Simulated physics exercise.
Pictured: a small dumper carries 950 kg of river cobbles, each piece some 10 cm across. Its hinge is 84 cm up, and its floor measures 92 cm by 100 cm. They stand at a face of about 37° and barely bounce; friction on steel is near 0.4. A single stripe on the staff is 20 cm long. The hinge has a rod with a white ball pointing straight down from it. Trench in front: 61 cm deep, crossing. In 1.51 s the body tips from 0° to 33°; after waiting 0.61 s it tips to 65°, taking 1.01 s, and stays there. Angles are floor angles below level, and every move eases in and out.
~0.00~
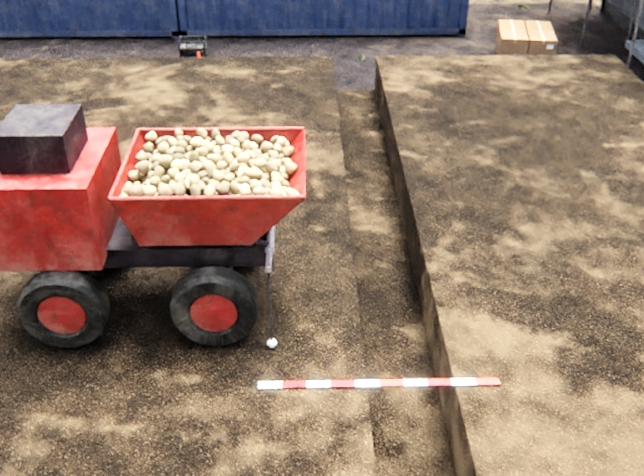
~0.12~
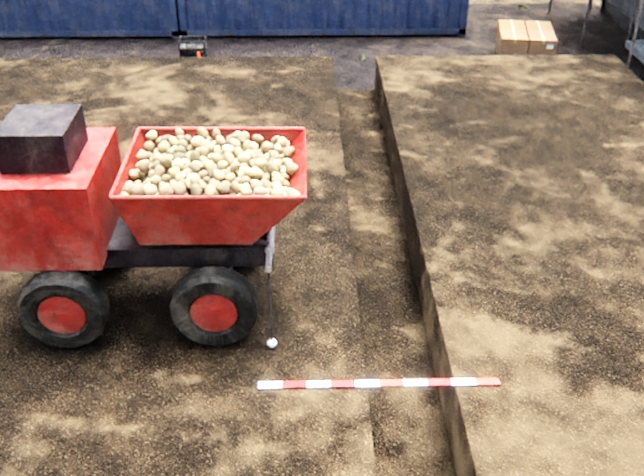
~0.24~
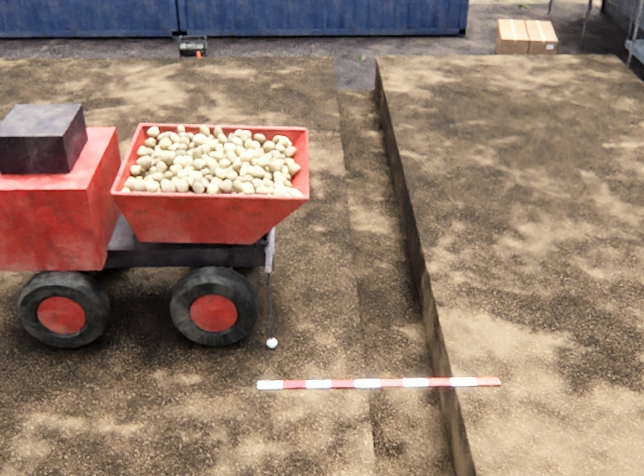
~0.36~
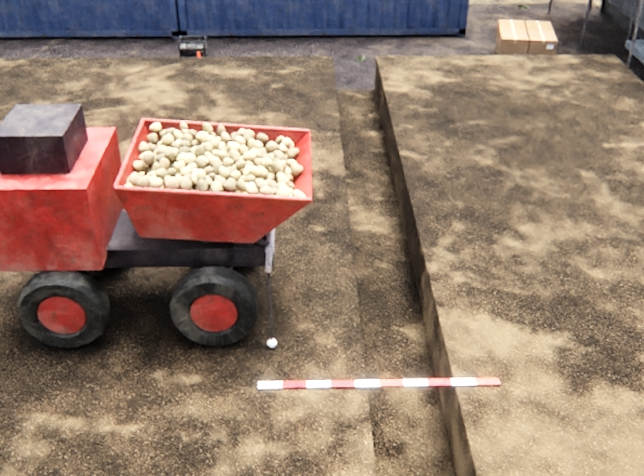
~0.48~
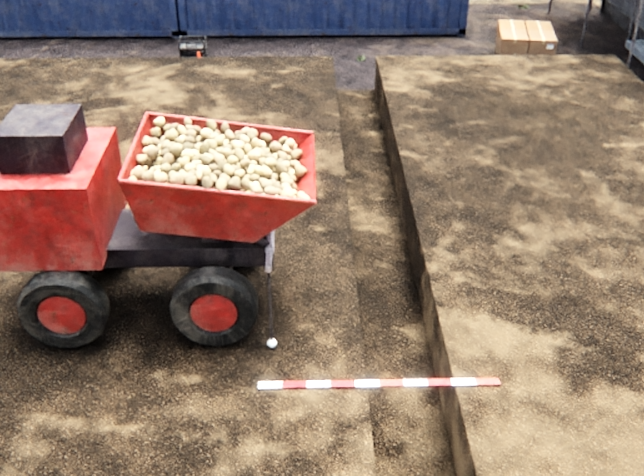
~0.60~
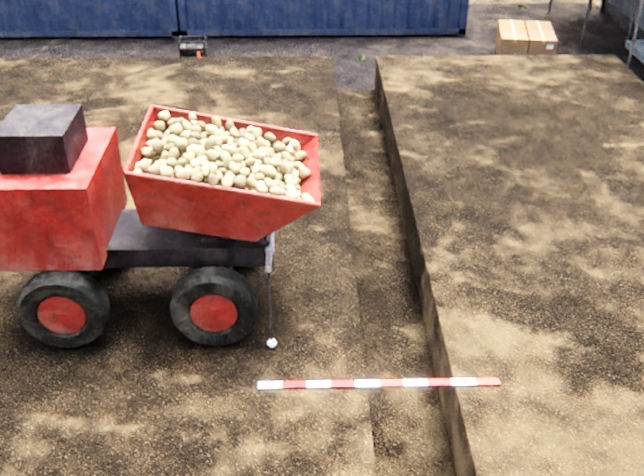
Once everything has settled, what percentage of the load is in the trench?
95 %.
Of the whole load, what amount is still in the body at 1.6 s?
Some 100 percent of the load is still in there.
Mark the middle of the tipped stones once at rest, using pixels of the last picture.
I'd put it close to (397, 329).
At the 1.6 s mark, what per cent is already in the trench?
By that moment, roughly 0 per cent of the load.
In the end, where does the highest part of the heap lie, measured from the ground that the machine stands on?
It finishes some 10 cm up from that ground.
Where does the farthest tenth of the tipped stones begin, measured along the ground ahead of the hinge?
Around 150 centimetres.
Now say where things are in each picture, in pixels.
In the first picture, lip at (305, 197), floor tilted 0°, highest stones at (214, 149).
In the second picture, the body is at 1°, its lip at (306, 198); the top of the load is at (205, 151); the stones move at 0.1 m/s on average.
In the third picture, the body is at 2°, its lip at (308, 199); the top of the load is at (207, 150); the stones move at 0.2 m/s on average.
In the fourth picture, the body is at 5°, its lip at (311, 200); the top of the load is at (191, 142); the stones move at 0.3 m/s on average.
In the fifth picture, the body is at 8°, its lip at (315, 202); the top of the load is at (179, 135); the stones move at 0.3 m/s on average.
In the sixth picture, lip at (320, 205), floor tilted 11°, highest stones at (181, 130); the stones move at 0.4 m/s on average.
After 1.1 s the floor is at 28°; 100 % in the body; the foremost stones are at (316, 186).
After 1.6 s the floor is at 33°; 100 % in the body; the foremost stones are at (324, 193).
After 3.6 s the floor is at 65°; 51 % in the body, 1 % short of the trench, 46 % in the trench, 2 % past the trench; the foremost stones are at (452, 286).
After 6.4 s the floor is at 65°; 0 % in the body, 94 % in the trench, 6 % past the trench; the foremost stones are at (551, 288).
